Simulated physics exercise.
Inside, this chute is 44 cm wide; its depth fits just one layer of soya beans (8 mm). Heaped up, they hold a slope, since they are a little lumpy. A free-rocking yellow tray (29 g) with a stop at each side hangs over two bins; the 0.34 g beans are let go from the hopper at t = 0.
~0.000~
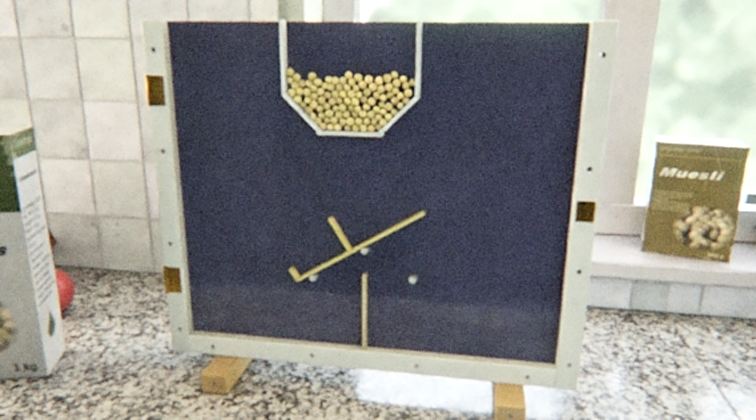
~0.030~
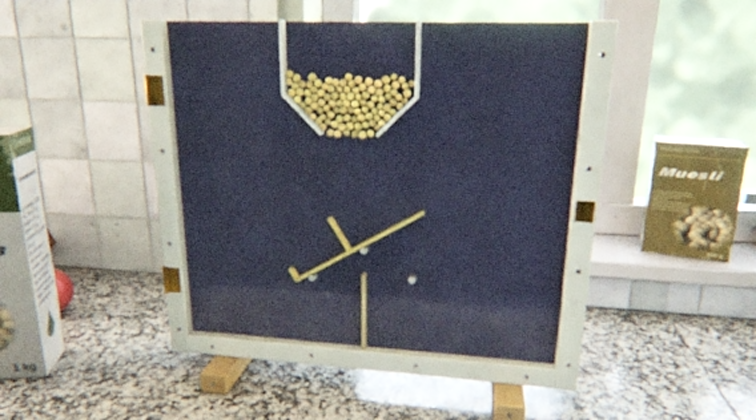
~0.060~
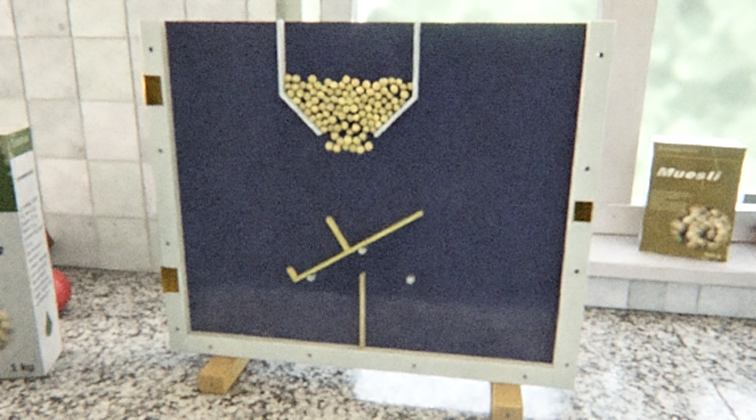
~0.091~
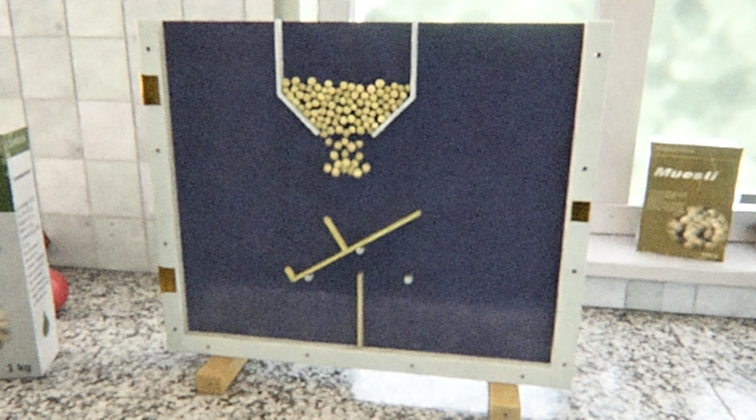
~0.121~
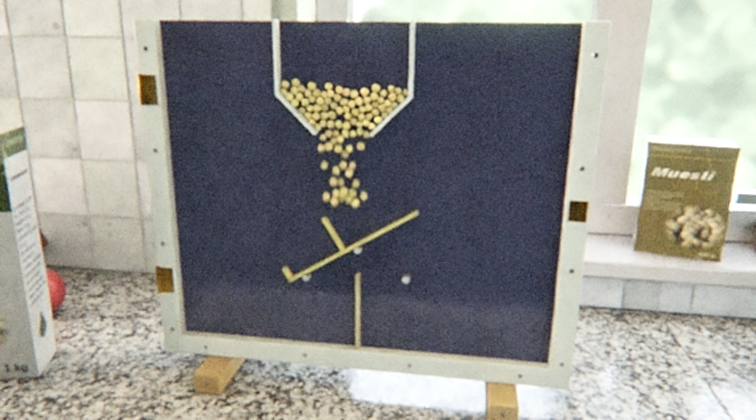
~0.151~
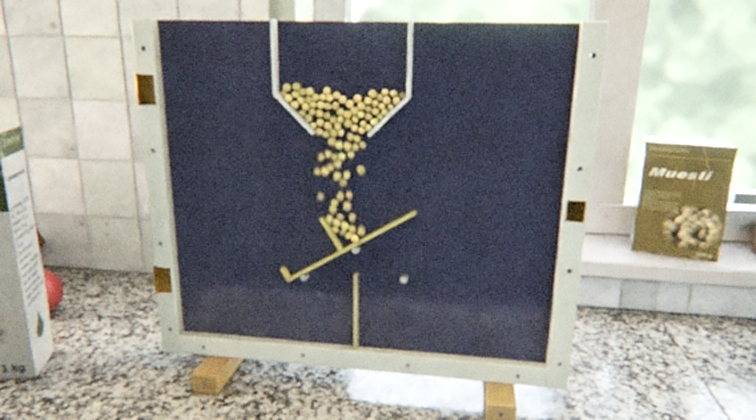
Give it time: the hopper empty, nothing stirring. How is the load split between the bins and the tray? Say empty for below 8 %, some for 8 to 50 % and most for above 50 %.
In order: Left bin is going to hold a medium amount; right bin is going to hold barely any; tray is going to hold over half the load.
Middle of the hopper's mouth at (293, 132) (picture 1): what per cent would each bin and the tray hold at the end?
Left bin: 75; right bin: 0; tray: 25.
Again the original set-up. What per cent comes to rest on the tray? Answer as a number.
75 %.
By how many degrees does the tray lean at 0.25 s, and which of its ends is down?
30°, left end low.
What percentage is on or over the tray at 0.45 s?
90%, give or take.
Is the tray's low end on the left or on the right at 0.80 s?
The tray dips on its left side.
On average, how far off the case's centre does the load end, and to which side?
Left side, about 4 cm off centre.
After 0.25 s, 75 % have left the hopper; tray left end down 32°; on or over it 70 %, past it to the left 0 %, to the right 0 %.
After 0.45 s, 100 % have left the hopper; tray left end down 32°; on or over it 90 %, past it to the left 10 %, to the right 0 %.
All still by 1.8 s, left bin 25 %, right bin 0 %, tray 75 %; tray left end down 32°.
